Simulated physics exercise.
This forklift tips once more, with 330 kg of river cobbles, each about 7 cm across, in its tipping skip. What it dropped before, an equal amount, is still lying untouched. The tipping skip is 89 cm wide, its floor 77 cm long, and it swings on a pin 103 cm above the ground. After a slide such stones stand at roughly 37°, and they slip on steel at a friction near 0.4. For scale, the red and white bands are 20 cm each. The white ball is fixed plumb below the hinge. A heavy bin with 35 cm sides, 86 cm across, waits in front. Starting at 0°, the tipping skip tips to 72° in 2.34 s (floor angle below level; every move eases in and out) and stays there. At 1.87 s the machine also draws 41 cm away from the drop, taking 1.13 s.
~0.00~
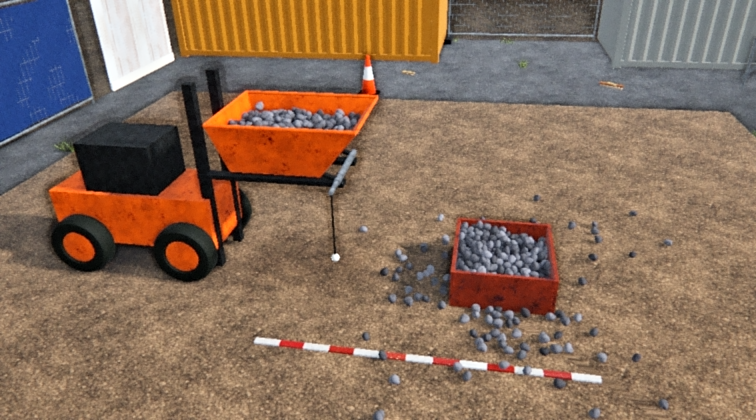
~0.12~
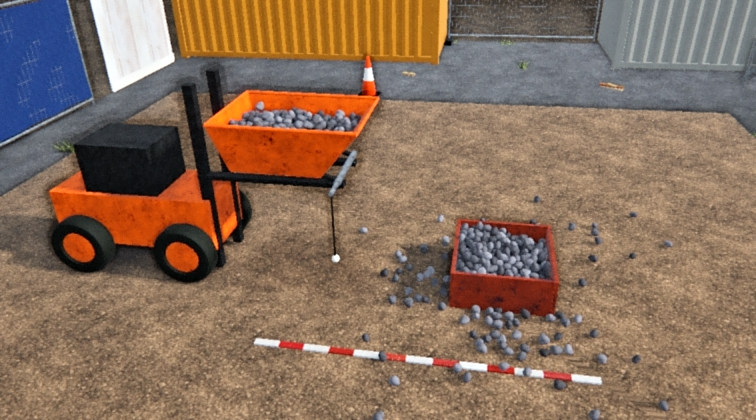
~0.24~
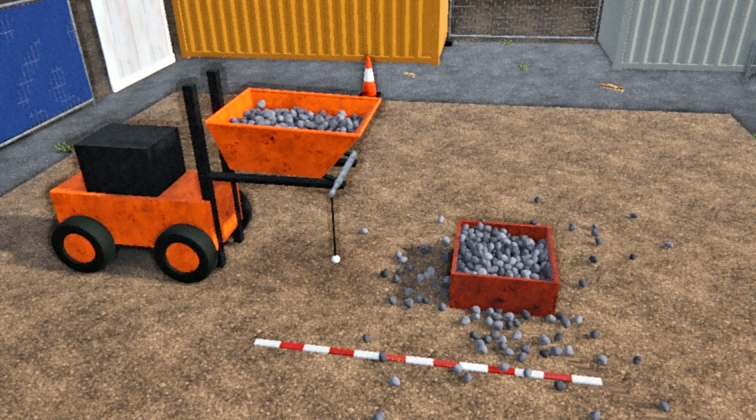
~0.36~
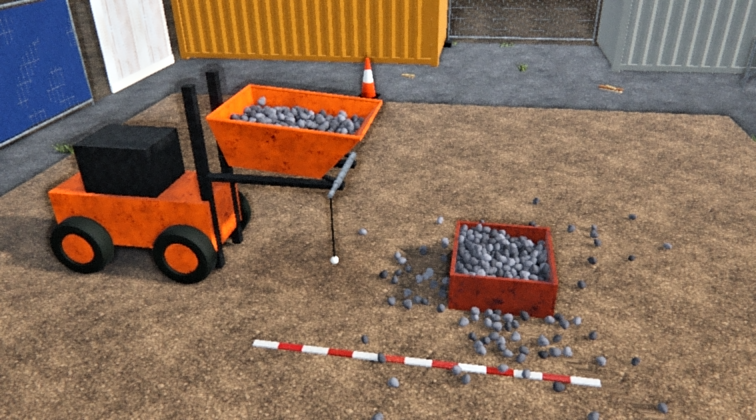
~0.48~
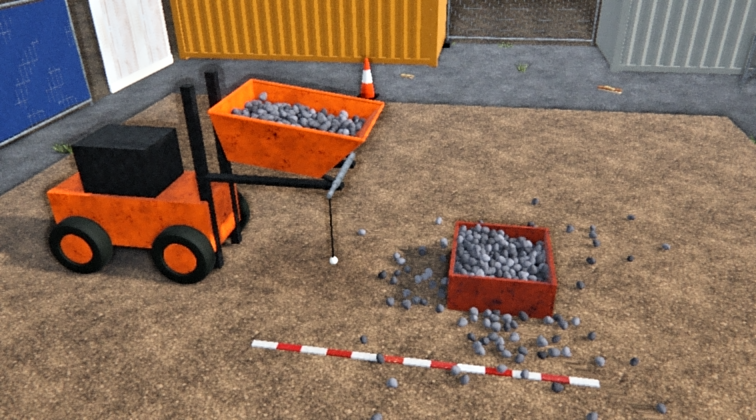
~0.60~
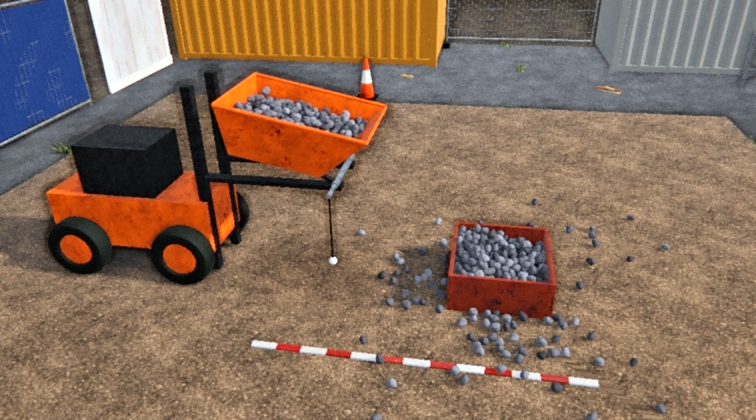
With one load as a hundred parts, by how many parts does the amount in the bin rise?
Roughly 8 per cent of a load more.
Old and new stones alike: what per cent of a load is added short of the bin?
About 85 per cent.
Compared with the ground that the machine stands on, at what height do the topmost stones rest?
About 44 cm above it.
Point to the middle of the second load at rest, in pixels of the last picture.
Near (423, 271).
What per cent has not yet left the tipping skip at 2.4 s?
About 35 per cent.
After 1.8 s the floor is at 61°; in per cent of one load, 100 in the tipping skip, 5 short of the bin, 81 in the bin, 14 beside or beyond the bin; the foremost stones are at (623, 266).
After 2.4 s the floor is at 72°; in per cent of one load, 37 in the tipping skip, 57 short of the bin, 89 in the bin, 17 beside or beyond the bin; the foremost stones are at (623, 266).
After 3.5 s the floor is at 72°; in per cent of one load, 1 in the tipping skip, 87 short of the bin, 89 in the bin, 22 beside or beyond the bin; the foremost stones are at (623, 266).
After 5.8 s the floor is at 72°; in per cent of one load, 0 in the tipping skip, 88 short of the bin, 89 in the bin, 23 beside or beyond the bin; the foremost stones are at (623, 266). Net gain in the bin, 8.
